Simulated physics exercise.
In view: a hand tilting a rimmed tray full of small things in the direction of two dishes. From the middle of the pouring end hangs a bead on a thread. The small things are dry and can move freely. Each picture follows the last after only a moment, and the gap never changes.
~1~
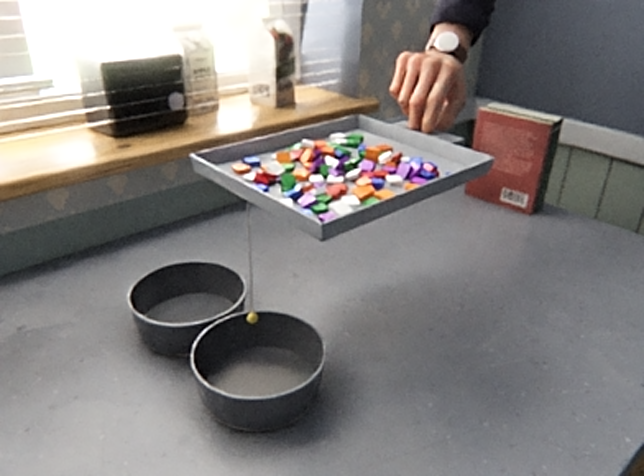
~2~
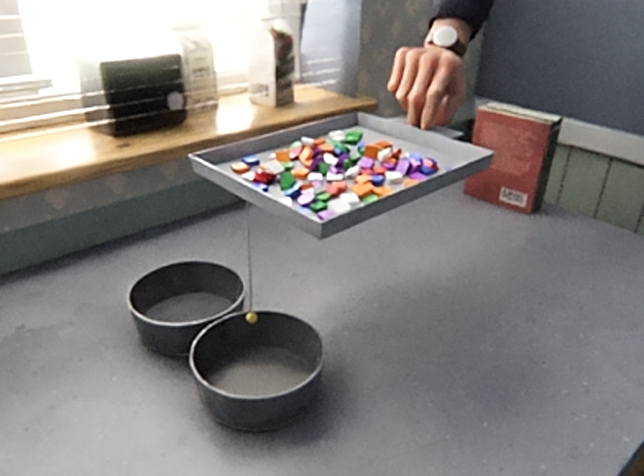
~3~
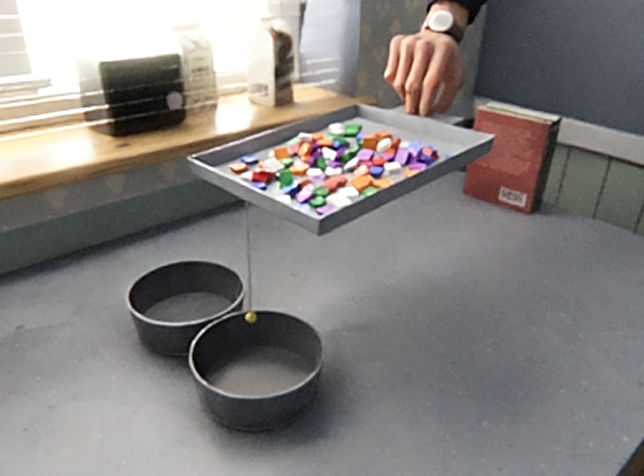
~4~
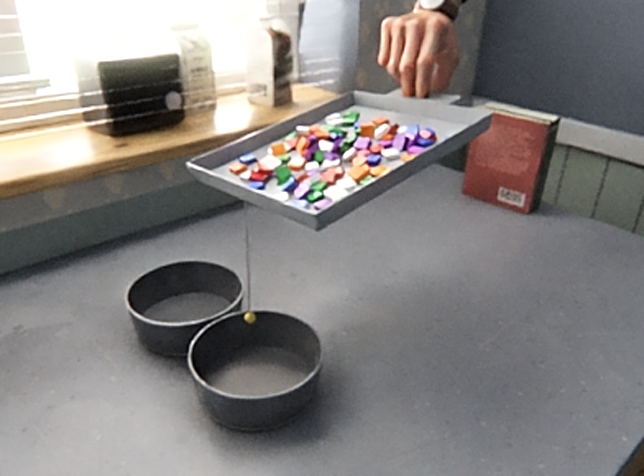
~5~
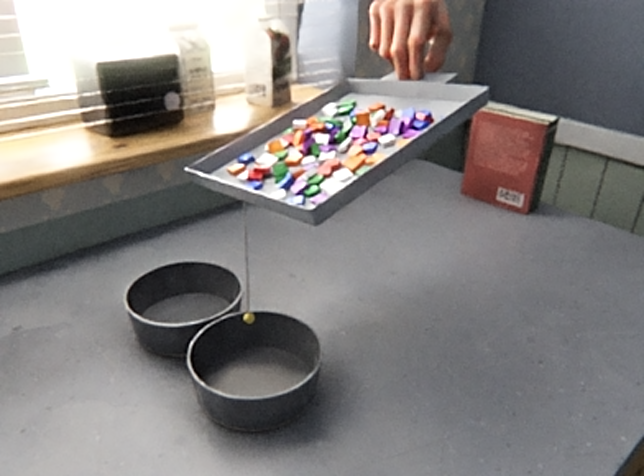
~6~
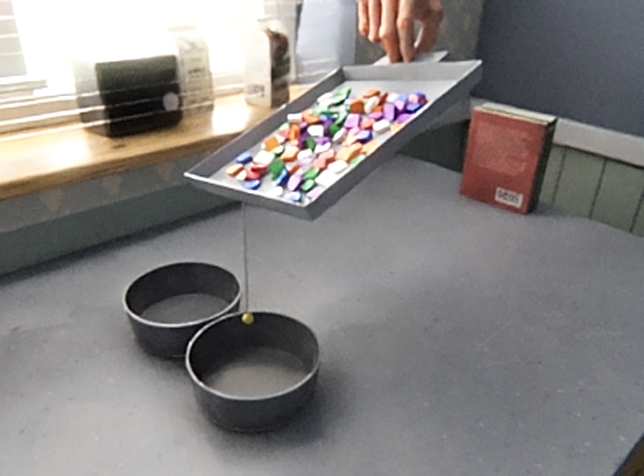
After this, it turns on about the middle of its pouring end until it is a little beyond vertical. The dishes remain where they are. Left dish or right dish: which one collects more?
The left one.
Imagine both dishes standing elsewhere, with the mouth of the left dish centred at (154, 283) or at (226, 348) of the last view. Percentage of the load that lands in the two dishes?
Estimates in order: 70 percent, 20 percent.
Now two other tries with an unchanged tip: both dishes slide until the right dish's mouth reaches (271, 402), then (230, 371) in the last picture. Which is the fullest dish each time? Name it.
With the dishes at the first place it's the left-side dish, and at the second it's the left-side dish.
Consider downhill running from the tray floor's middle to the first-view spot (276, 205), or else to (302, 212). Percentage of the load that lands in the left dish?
First case around 0 per cent, second case 0 per cent.
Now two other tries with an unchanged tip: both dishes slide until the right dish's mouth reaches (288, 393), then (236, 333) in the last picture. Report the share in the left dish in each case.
It would be roughly 80 per cent, followed by roughly 50 per cent.
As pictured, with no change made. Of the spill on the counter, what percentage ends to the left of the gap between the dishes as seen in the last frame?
It comes to about 80 percent.
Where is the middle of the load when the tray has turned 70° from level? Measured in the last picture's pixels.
Near the pixel (229, 163).
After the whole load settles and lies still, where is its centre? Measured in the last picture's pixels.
Close to (191, 326), more or less.
Soon, tray tipped steeply; nearly all on the tray; a small part in the air.
A while on, tray tipped past a quarter turn; about a quarter on the tray; a stray few in the right dish; about a third in the left dish; a stray few outside both; about a third in the air.
Towards the end, tray tipped past a quarter turn; a small part in the right dish; most in the left dish; a small part outside both.
Finally, tray tipped past a quarter turn; a small part in the right dish; most in the left dish; a small part outside both.
